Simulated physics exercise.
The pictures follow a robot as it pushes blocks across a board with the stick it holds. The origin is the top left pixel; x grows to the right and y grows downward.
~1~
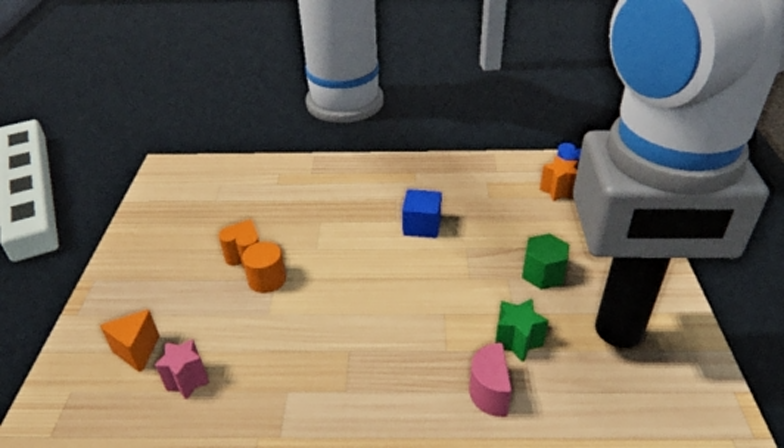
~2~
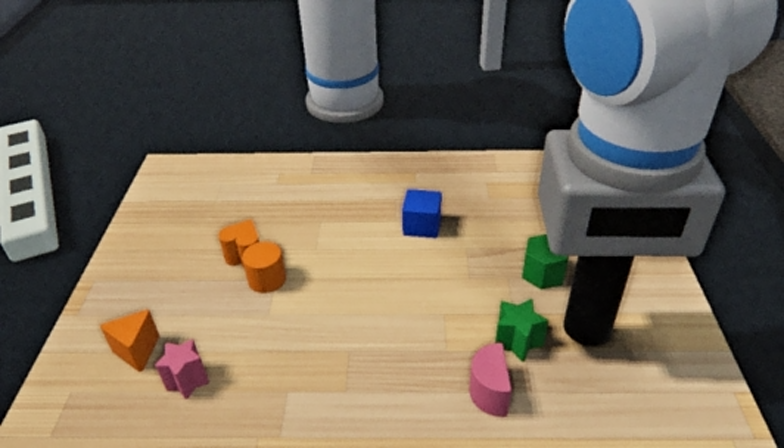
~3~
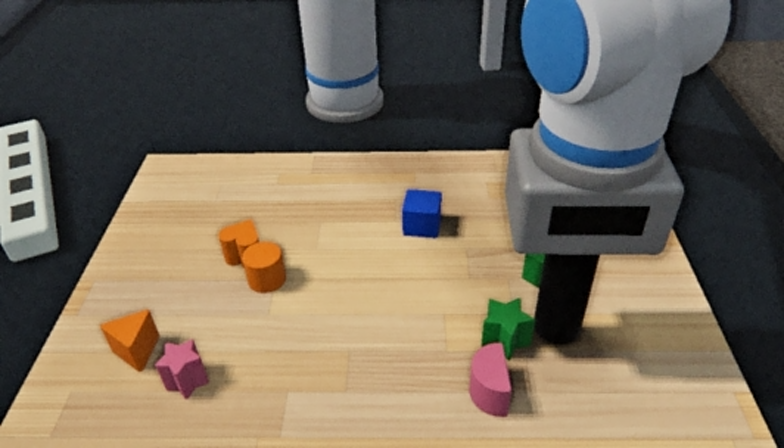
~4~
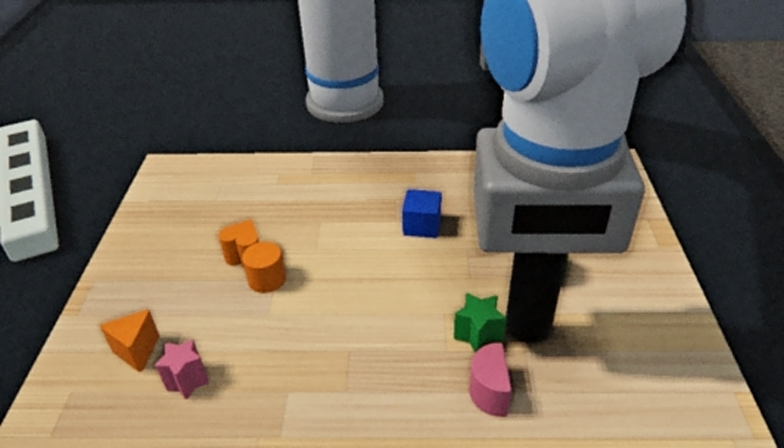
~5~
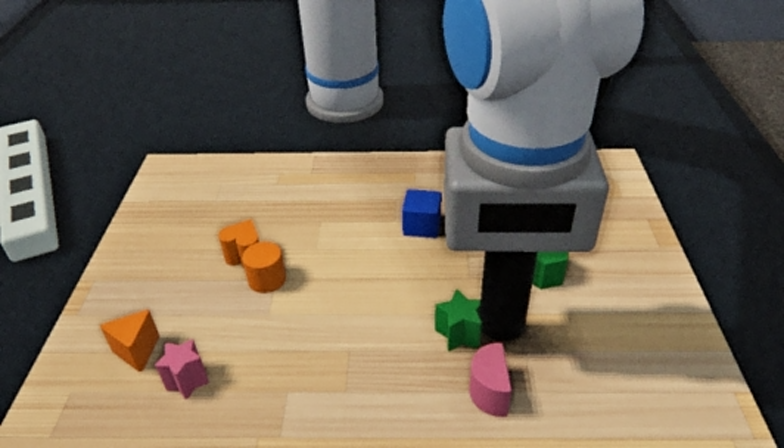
A robot arm moves left across the wooden board, pushing the green star block left.
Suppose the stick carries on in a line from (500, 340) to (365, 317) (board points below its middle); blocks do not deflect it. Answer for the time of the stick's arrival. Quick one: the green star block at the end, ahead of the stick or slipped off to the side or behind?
The block stays ahead.
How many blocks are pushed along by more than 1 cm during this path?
The number is one.
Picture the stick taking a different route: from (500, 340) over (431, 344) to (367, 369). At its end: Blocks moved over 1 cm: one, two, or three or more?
Blocks moved: One.
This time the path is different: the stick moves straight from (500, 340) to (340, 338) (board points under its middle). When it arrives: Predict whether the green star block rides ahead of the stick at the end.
It keeps leading.
On the path given first. One third of the way, stick (454, 316); green star block (414, 300).
Two thirds of the way, stick (407, 309); green star block (368, 293).
At the end, stick (364, 301); green star block (325, 286); pink half-round block still.
